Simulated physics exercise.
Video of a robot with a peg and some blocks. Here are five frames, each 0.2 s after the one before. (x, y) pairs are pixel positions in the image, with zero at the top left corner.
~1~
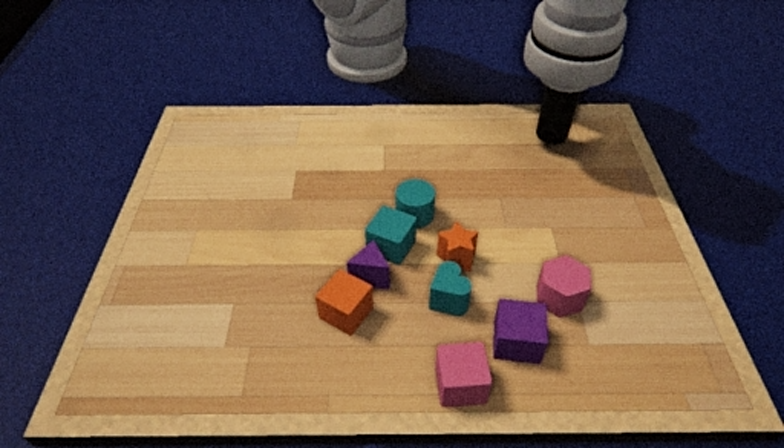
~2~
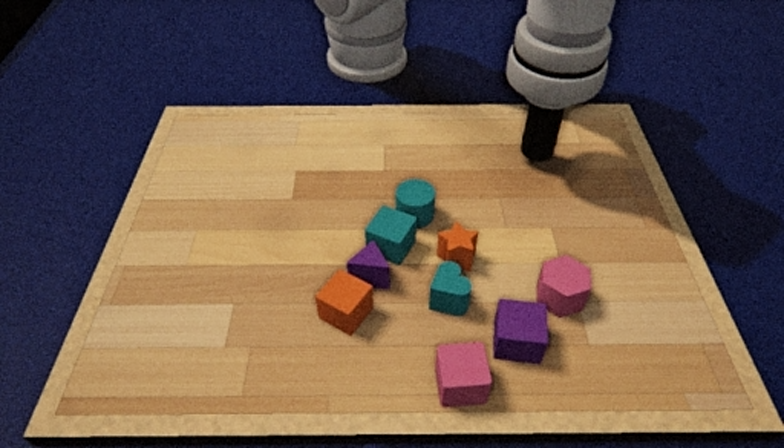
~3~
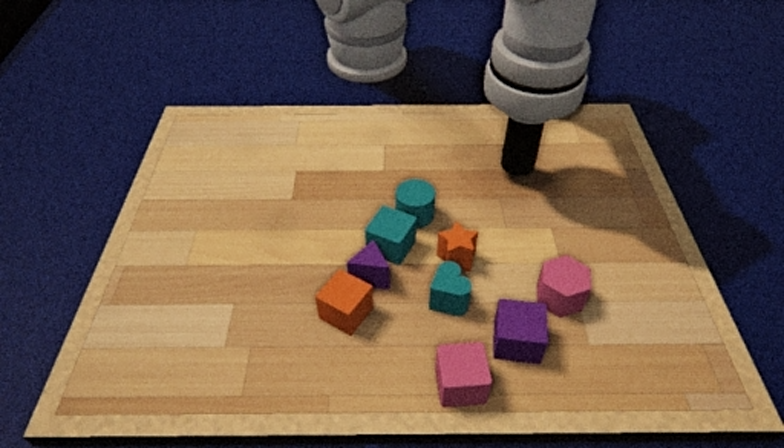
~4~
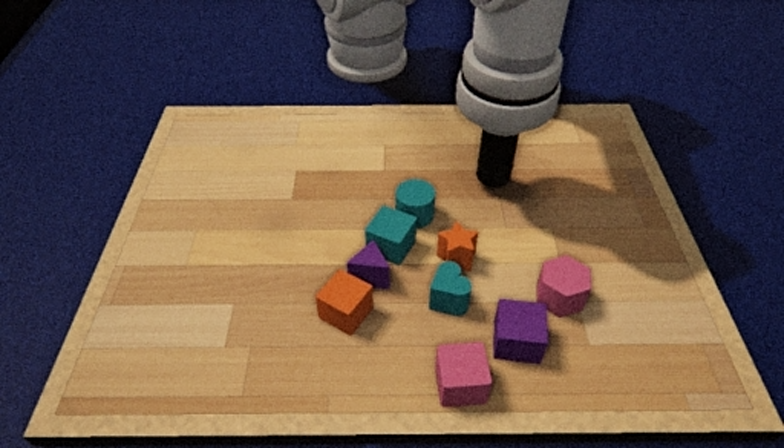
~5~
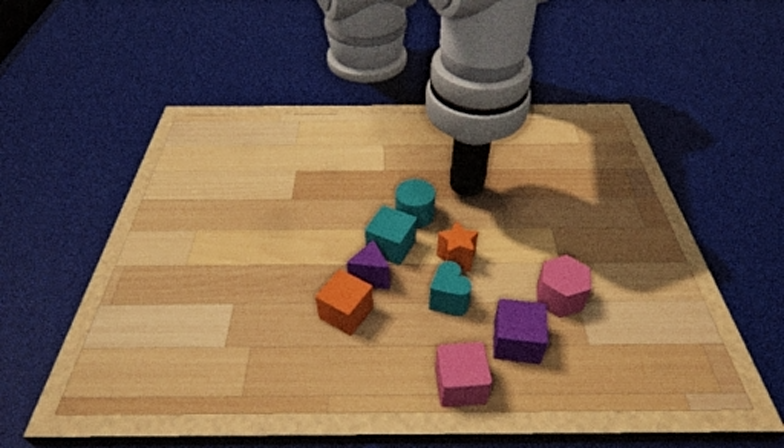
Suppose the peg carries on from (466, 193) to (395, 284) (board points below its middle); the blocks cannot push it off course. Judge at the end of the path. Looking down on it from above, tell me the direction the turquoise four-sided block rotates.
If we look at it from overhead, the turquoise four-sided block pivots clockwise.
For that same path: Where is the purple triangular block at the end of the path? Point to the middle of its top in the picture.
The top centre is at (347, 260).
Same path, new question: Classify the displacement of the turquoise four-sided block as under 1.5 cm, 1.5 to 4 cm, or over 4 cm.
Between 1.5 and 4 cm.
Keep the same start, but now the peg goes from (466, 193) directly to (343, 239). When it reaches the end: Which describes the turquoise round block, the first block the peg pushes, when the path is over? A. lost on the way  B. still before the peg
B (still before the peg)
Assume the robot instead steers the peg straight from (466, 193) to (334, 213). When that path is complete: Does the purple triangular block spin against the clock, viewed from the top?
Final answer: No.
The first path, step by step. One third of the way, peg at (444, 213); turquoise round block at (406, 195).
Two thirds of the way, peg at (420, 243); purple triangular block at (363, 259), turned 25° anticlockwise; turquoise four-sided block at (374, 230), turned 20° clockwise; turquoise round block at (401, 196).
At the end, peg at (395, 276); orange four-sided block at (339, 295), turned 20° anticlockwise; purple triangular block at (347, 260), turned 40° anticlockwise; turquoise four-sided block at (364, 235), turned 75° clockwise; turquoise round block at (401, 196).
